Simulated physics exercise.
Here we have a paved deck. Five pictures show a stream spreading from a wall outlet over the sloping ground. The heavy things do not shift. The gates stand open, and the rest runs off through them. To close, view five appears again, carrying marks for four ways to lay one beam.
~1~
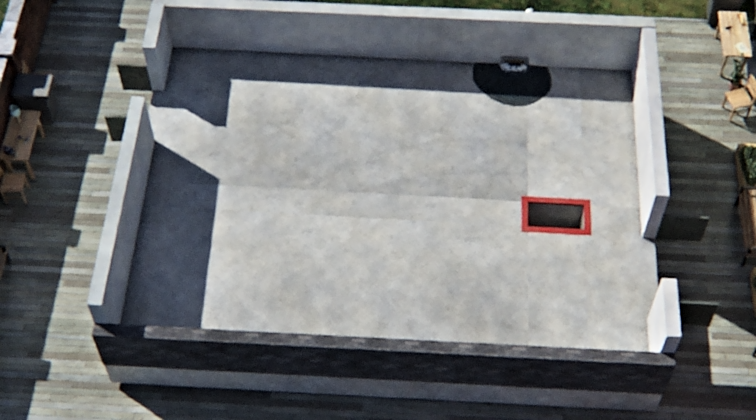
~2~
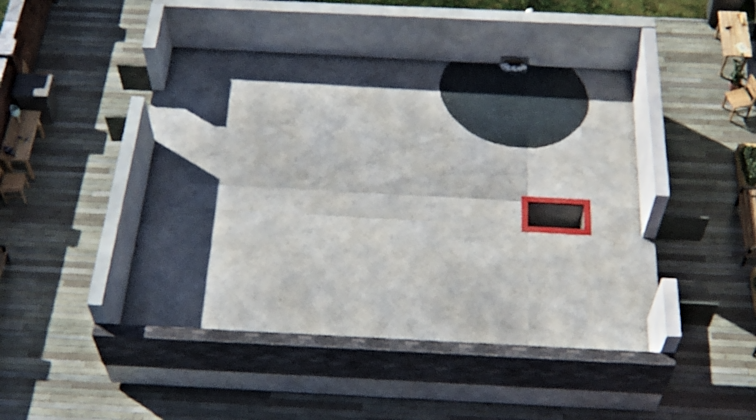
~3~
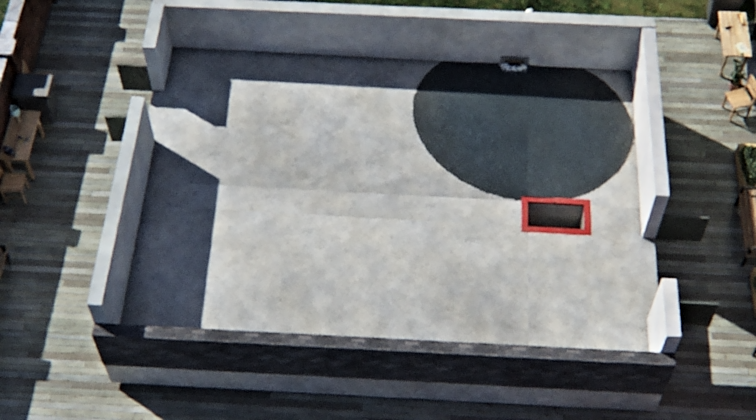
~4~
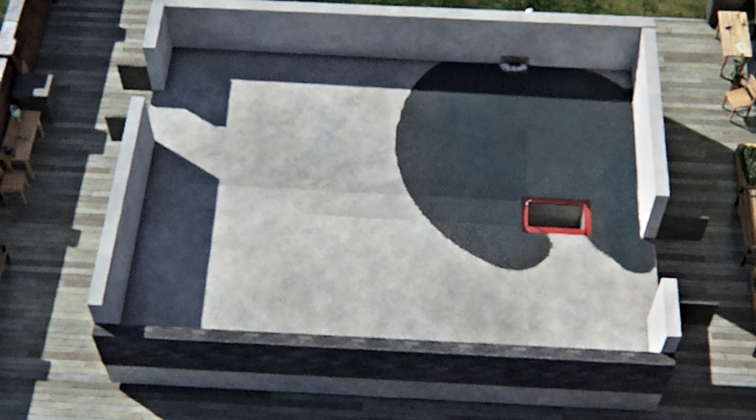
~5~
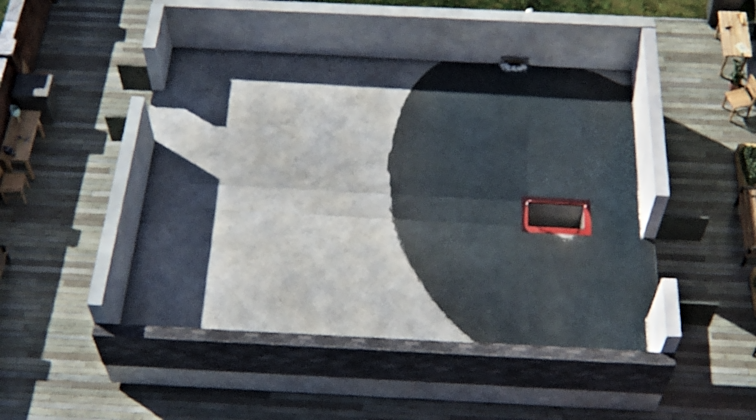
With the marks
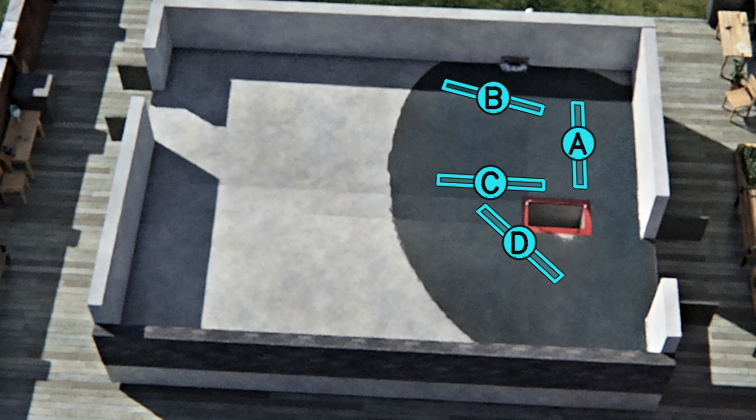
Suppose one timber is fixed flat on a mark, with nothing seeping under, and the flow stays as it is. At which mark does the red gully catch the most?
It is A.
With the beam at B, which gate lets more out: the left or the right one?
More leaves on the right.
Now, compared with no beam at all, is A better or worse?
Better.
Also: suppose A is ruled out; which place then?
D it is.
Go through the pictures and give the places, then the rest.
Outfall at (514, 61); red gully at (556, 216); open gate at (645, 278); open gate at (160, 115); water covers 2 % of the ground and shows as far out as (504, 100); red gully still dry.
Water covers 8 % of the ground and shows as far out as (547, 141); red gully still dry.
Water covers 17 % of the ground and shows as far out as (542, 198); red gully still dry.
Water covers 27 % of the ground and shows as far out as (645, 261); red gully taking water.
Water covers 41 % of the ground and shows as far out as (636, 333); red gully taking water.
On the marked copy, A from (580, 186) to (577, 102); B from (444, 84) to (542, 110); C from (438, 179) to (543, 185); D from (481, 208) to (558, 278).
If A is chosen, about 50 % of the stream runs into the red gully, about 44 % out by the gates.
If B is chosen, about 19 % of the stream runs into the red gully, about 70 % out by the gates.
If C is chosen, about 14 % of the stream runs into the red gully, about 77 % out by the gates.
If D is chosen, about 32 % of the stream runs into the red gully, about 62 % out by the gates.
